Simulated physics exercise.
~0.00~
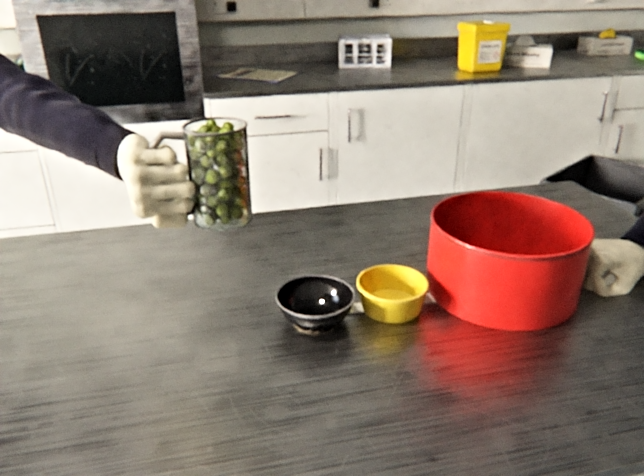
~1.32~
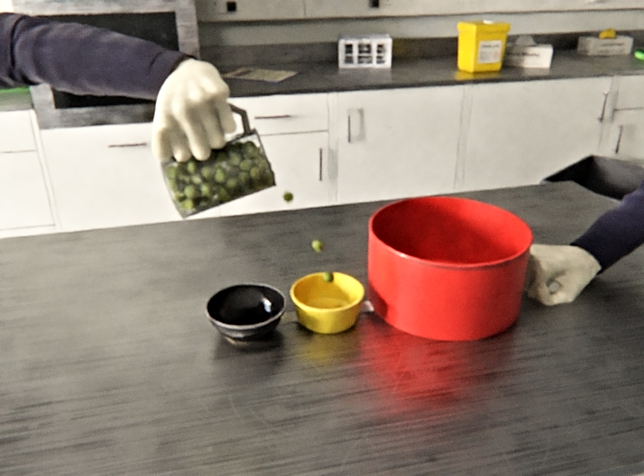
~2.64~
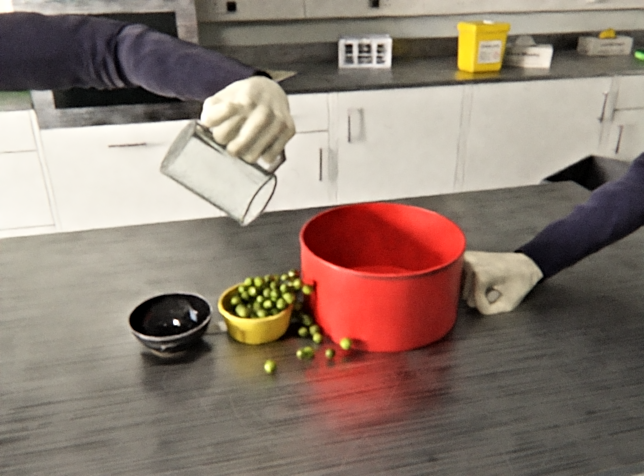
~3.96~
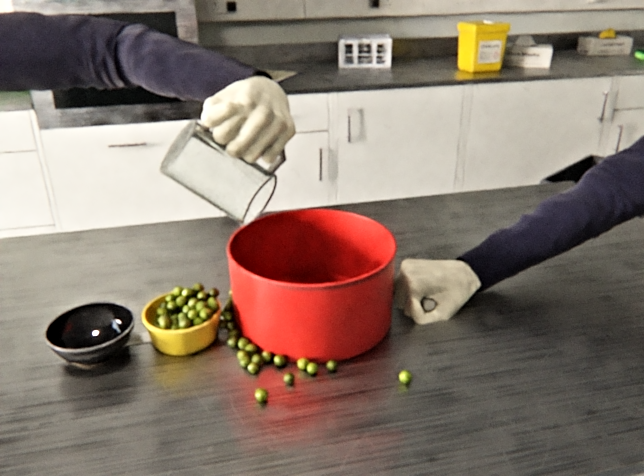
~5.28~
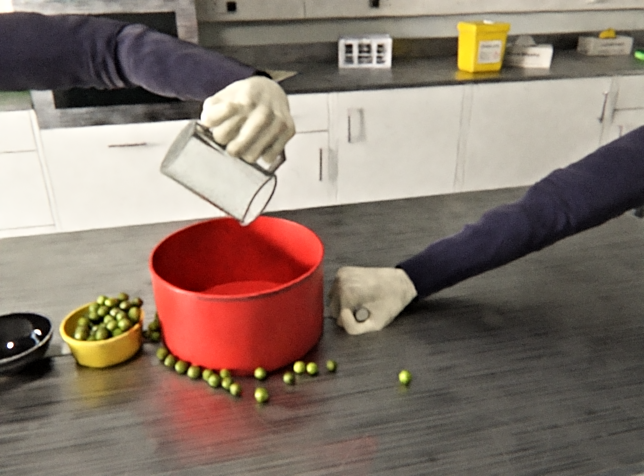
At the start, a gloved hand holds up a clear cup full of small green olives, while a black bowl, a yellow dish and a large red pot stand in a row on a dark table. A second gloved hand beside the pot moves the row to the left as the cup tips and the first olives drop toward the yellow dish. The cup tilts further and empties, heaping the dish and scattering olives on the table. The row keeps sliding left beneath the tilted, empty cup. Finally, most olives fill the yellow dish, and the rest lie around the pot.
